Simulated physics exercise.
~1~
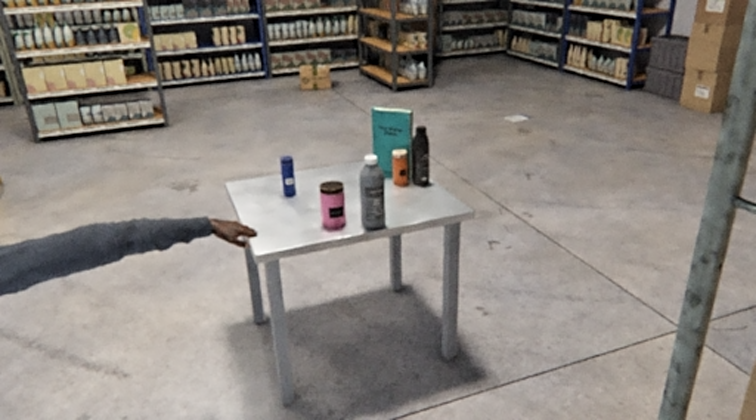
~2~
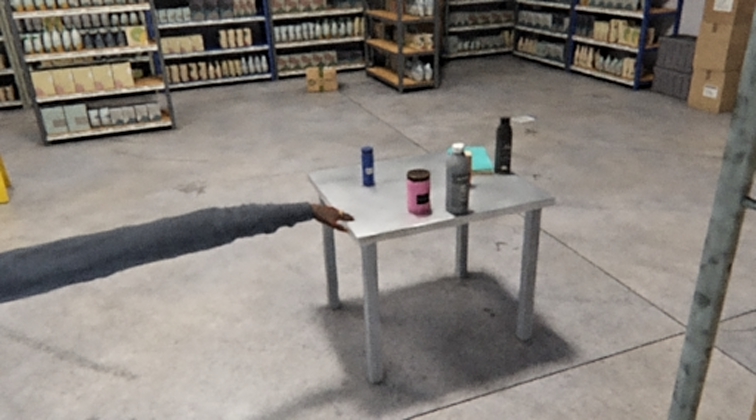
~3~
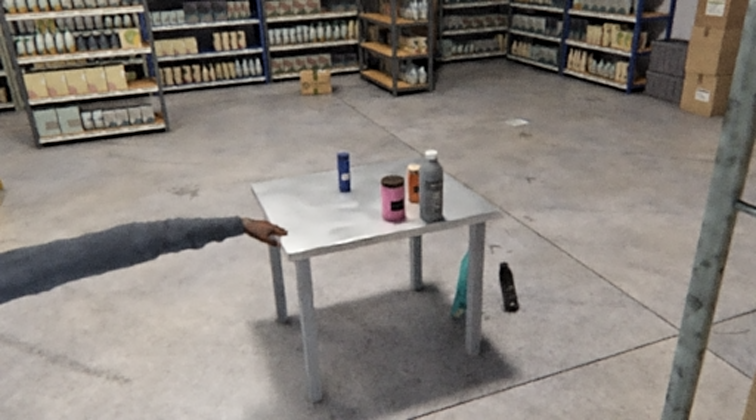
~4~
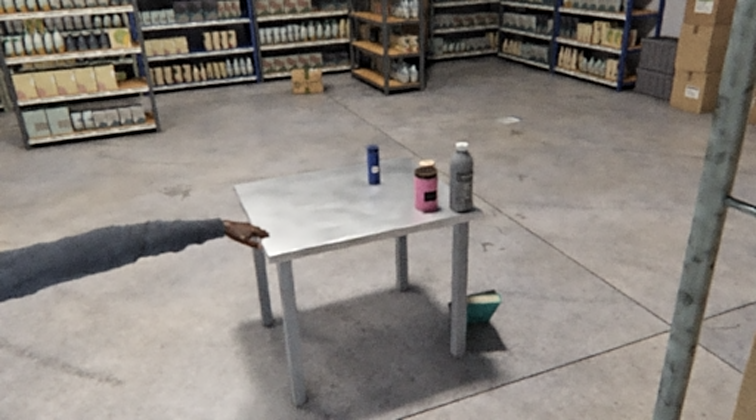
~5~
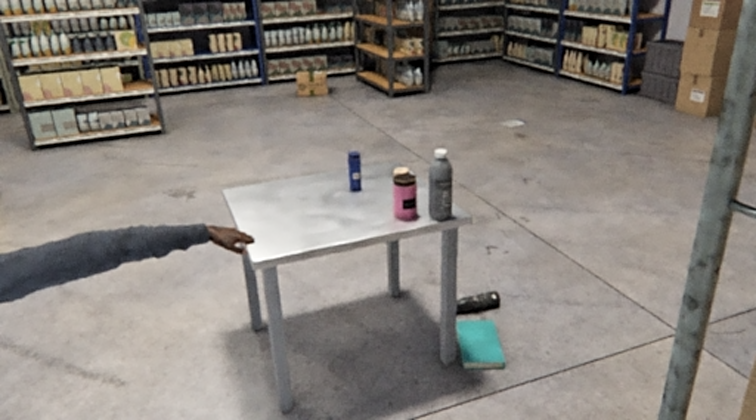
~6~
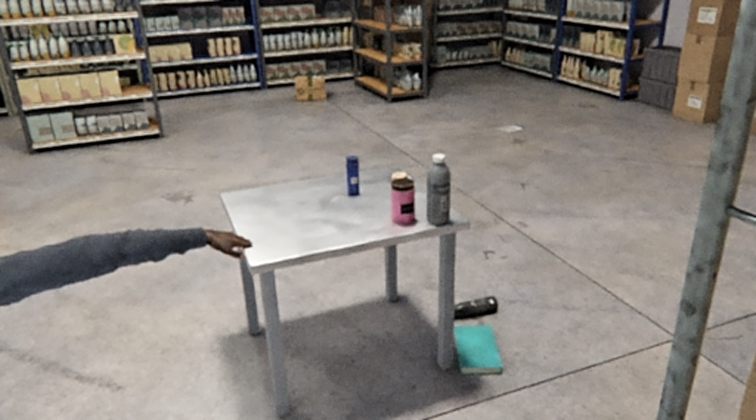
A hand jerking a small table sideways, sending a turquoise book and black bottle to the floor while the other items stay on top.
